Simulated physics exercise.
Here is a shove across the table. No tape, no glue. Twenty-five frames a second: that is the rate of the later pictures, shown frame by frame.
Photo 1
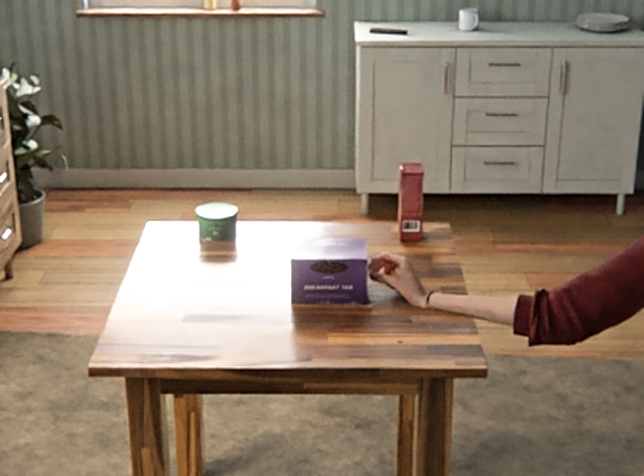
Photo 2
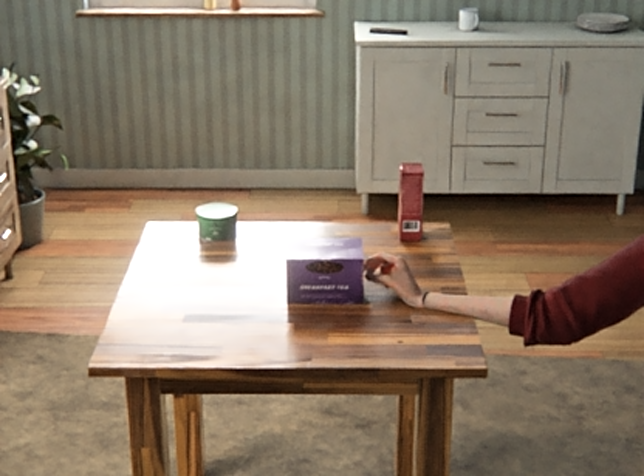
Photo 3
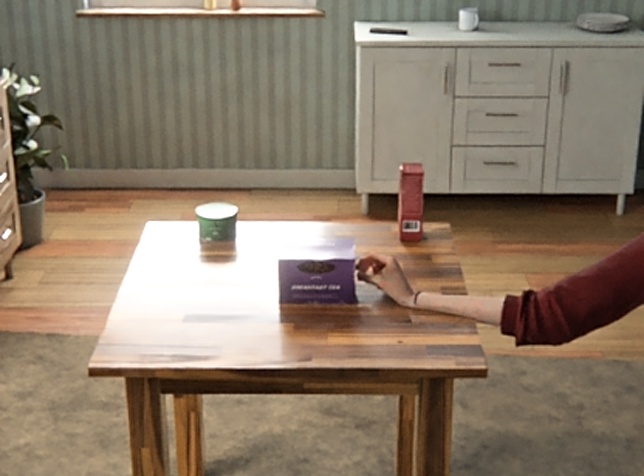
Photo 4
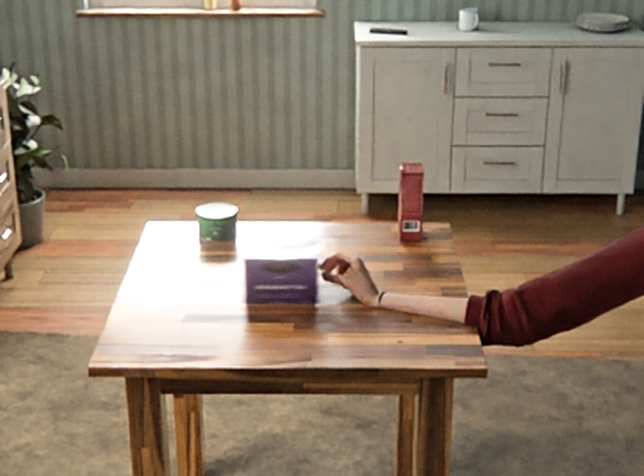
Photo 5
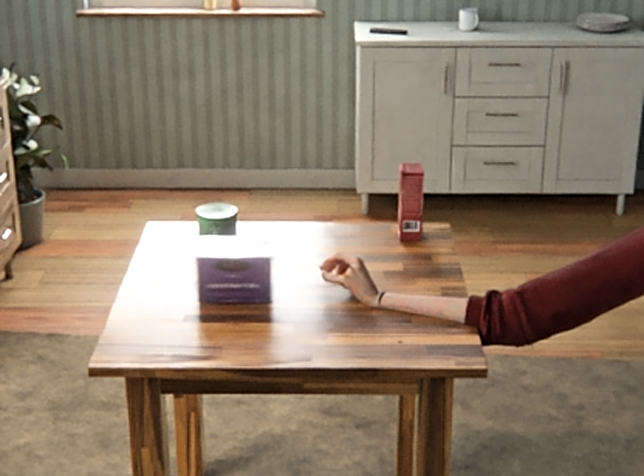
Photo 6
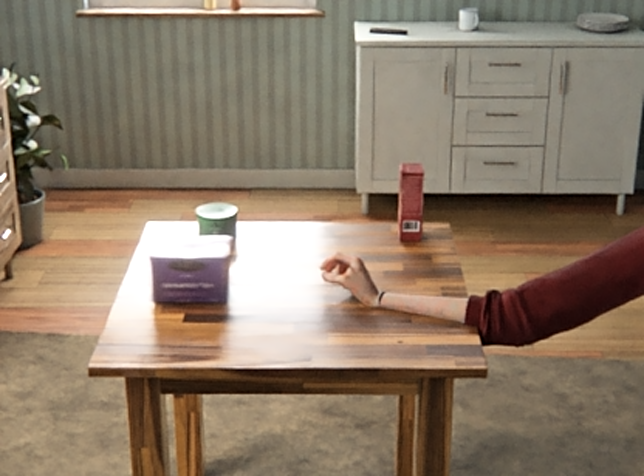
On a wooden table in a room with striped walls, a hand in a red sleeve pushes a purple box leftward, with a green tub and a red carton standing behind. The hand then halts near the middle while the box slides on alone toward the table's left side, passing before the tub.
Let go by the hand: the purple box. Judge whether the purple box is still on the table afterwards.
My bet is it quits the table.
Then, 0.20 s later than the last frame, purple box now off the table.
Then, 0.40 s later than the last frame, things are still on the move.
Then, 0.60 s later than the last frame, as before.
When it is over, off the table, purple box.
